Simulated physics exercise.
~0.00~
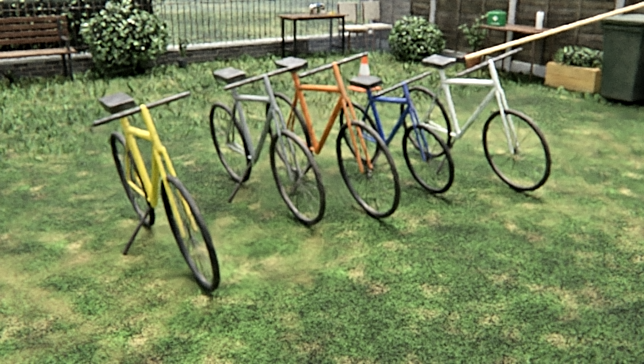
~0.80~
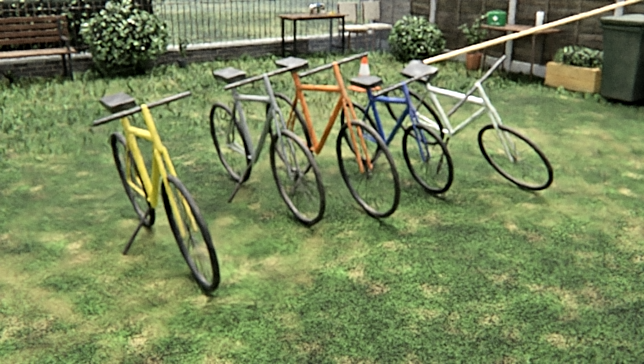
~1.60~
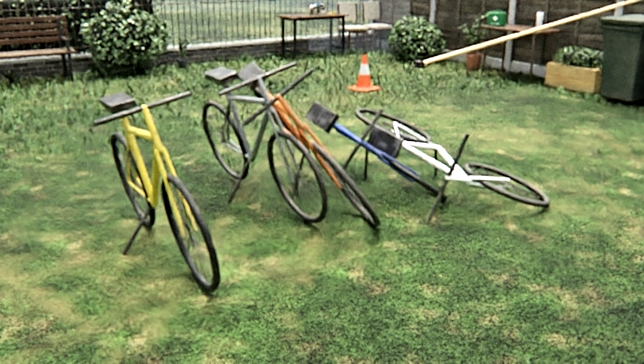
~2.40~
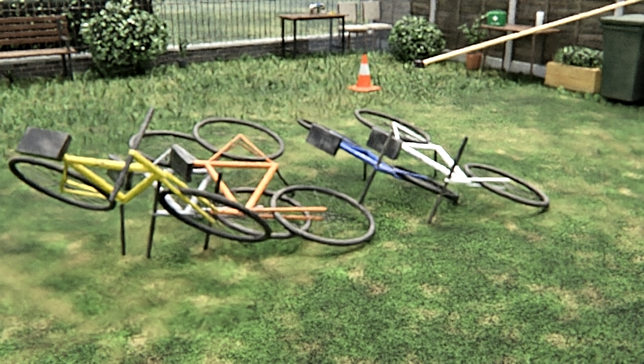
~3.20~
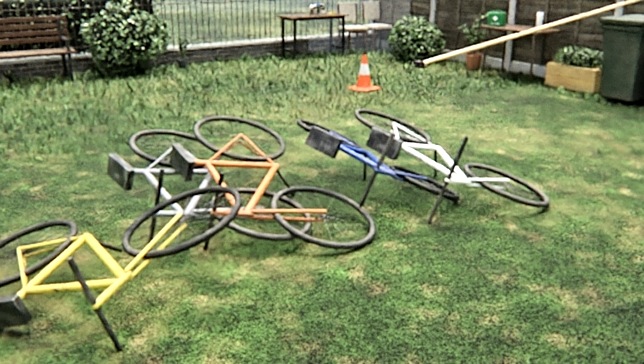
A pole tips the white bicycle, and all five bikes topple leftward onto the grass.
